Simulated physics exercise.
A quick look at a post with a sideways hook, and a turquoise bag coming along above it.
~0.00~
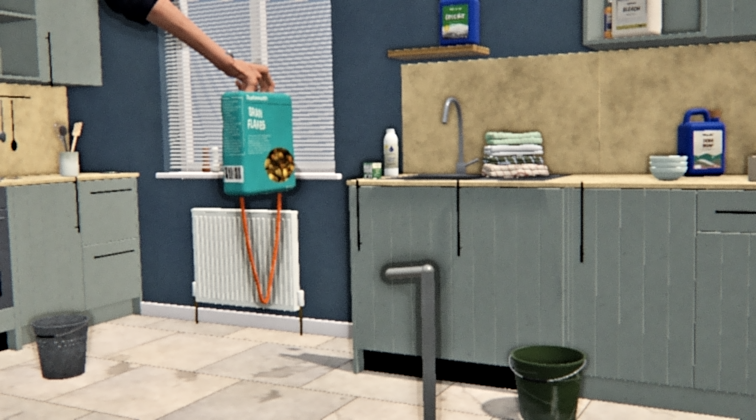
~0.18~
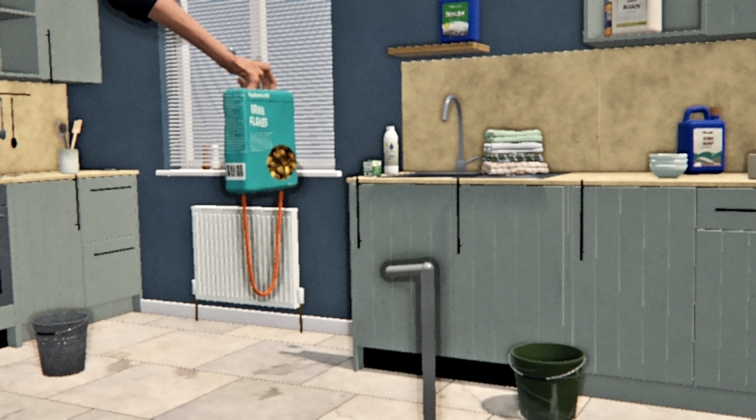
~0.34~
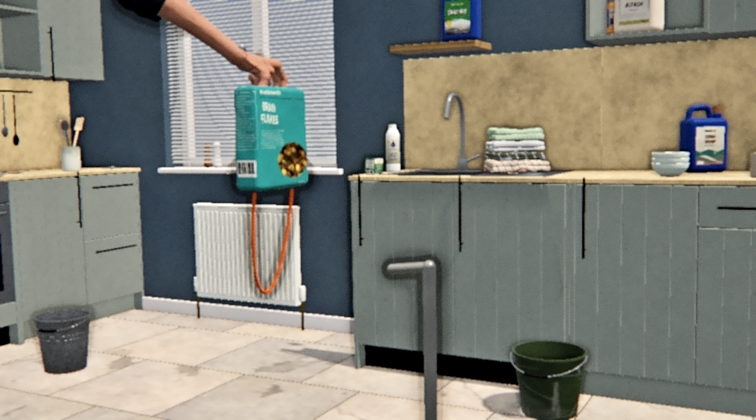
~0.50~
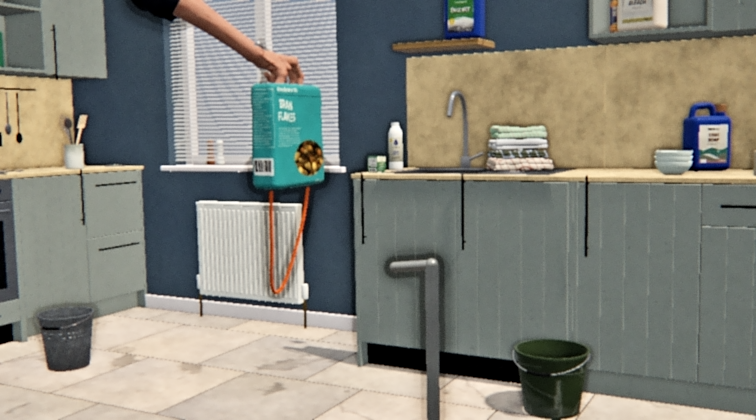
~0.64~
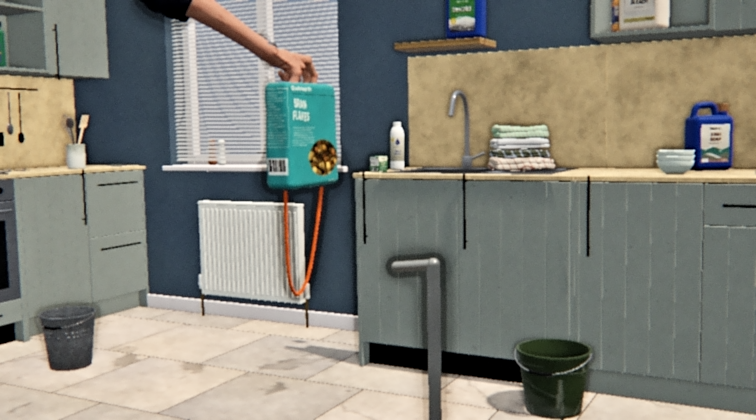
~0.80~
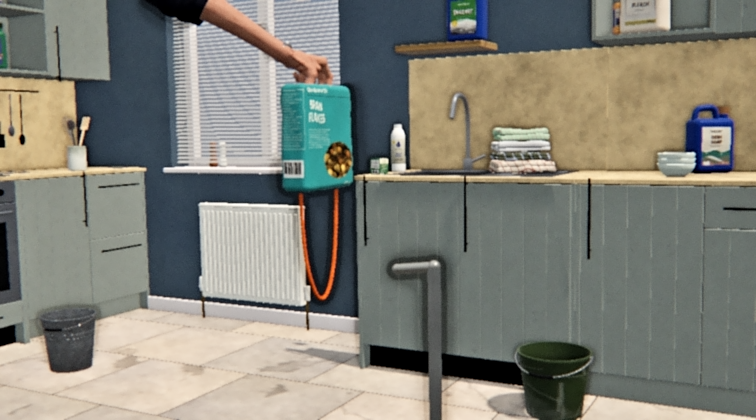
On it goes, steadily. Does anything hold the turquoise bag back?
In the end the turquoise bag is jerked back by its loop.
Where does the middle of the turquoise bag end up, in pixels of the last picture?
Around (514, 135).
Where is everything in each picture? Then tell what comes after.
In the first frame, turquoise bag (259, 143); hook tip (391, 274).
In the second frame, turquoise bag (262, 141); bottom of the loop (266, 294).
In the third frame, turquoise bag (272, 138).
In the fourth frame, turquoise bag (289, 136); bottom of the loop (278, 292).
In the fifth frame, turquoise bag (303, 135).
In the sixth frame, turquoise bag (318, 137); bottom of the loop (324, 298); hook tip (397, 269); hook points towards it, loop hangs below the hook.
After 1.22 s, bag nearing the post near (357, 137).
After 1.80 s, bag over the post near (414, 136).
After 2.50 s, bag past the post near (488, 135).
In the end, bag past the post near (514, 135); loop tight round the post, hand stopped. The turquoise bag snags on the hook.
